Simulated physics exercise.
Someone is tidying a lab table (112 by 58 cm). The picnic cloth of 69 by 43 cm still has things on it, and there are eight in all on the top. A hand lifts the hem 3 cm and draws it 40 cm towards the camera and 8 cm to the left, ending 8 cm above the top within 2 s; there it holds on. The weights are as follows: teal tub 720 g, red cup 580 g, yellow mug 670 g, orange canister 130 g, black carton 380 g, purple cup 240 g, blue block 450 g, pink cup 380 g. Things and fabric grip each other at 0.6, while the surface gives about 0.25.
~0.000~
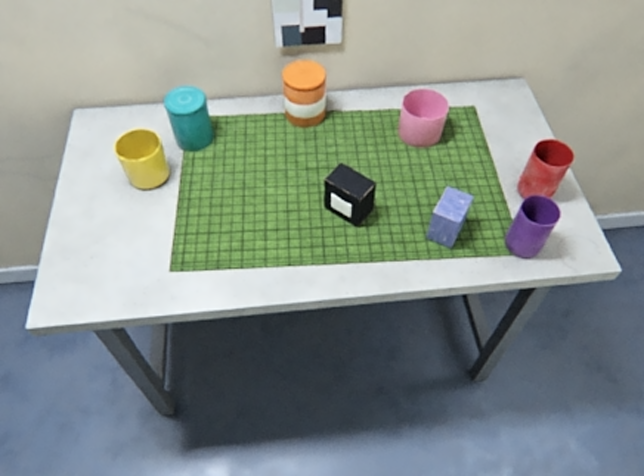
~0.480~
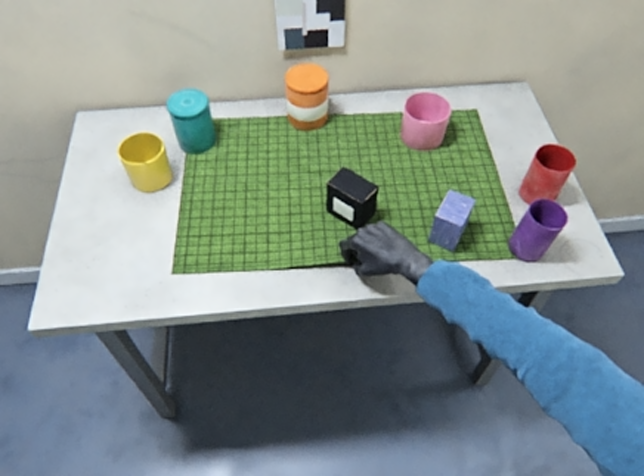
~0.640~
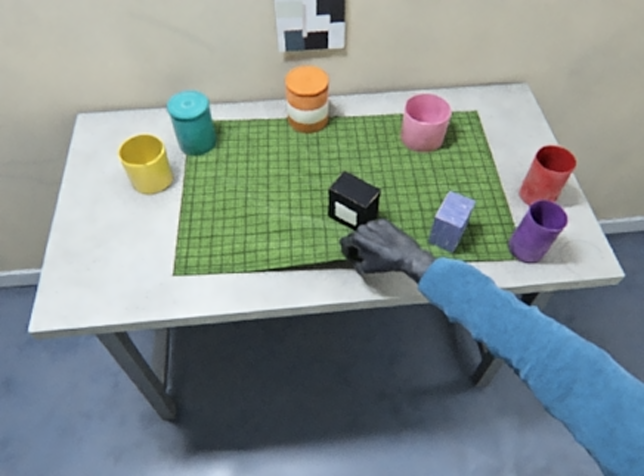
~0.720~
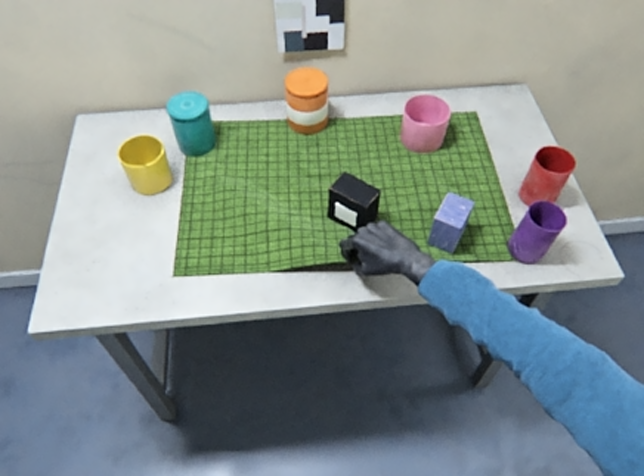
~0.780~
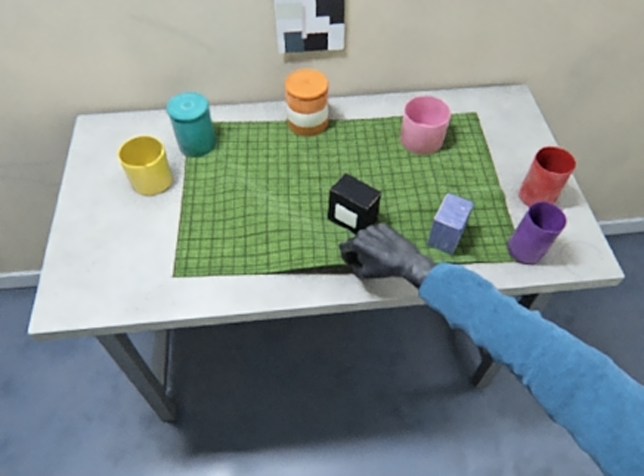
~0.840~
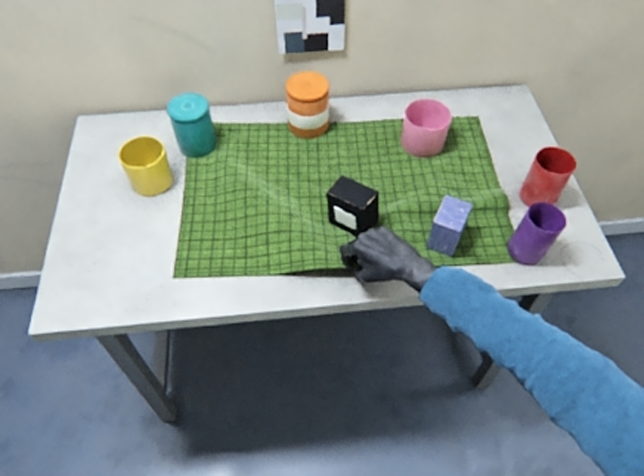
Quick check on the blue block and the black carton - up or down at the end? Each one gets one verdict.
Blue block down, black carton down.
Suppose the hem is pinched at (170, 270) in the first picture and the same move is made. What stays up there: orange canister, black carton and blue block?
Log - orange canister: Still on top; black carton: Off the top; blue block: Off the top.
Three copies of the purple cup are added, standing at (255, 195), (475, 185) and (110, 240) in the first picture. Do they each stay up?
In order: Comes off; comes off; holds on.
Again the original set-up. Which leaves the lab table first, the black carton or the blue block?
First: Blue.
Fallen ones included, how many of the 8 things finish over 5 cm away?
Count recorded: 5.
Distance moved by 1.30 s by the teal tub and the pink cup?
Shift - teal tub 8 cm, pink cup 15 cm.
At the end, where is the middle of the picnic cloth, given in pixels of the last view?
I'd point to about (342, 366).
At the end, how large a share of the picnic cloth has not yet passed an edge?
Near 15 in a hundred.
By 1.3 s, 95 % of the picnic cloth is still over the top; black carton 12 cm off its start, blue block 10 cm off its start, pink cup 13 cm off its start.
By 1.7 s, 65 % of the picnic cloth is still over the top; blue block over the edge, black carton 25 cm off its start, pink cup 28 cm off its start.
By 2.2 s, 30 % of the picnic cloth is still over the top; blue block over the edge, black carton over the edge, pink cup 49 cm off its start at (401, 330).
By 2.6 s, 15 % of the picnic cloth is still over the top; black carton over the edge, blue block over the edge, pink cup over the edge.
By 4.2 s, 15 % of the picnic cloth is still over the top; black carton over the edge, blue block over the edge, pink cup over the edge, orange canister 42 cm off its start at (364, 225).
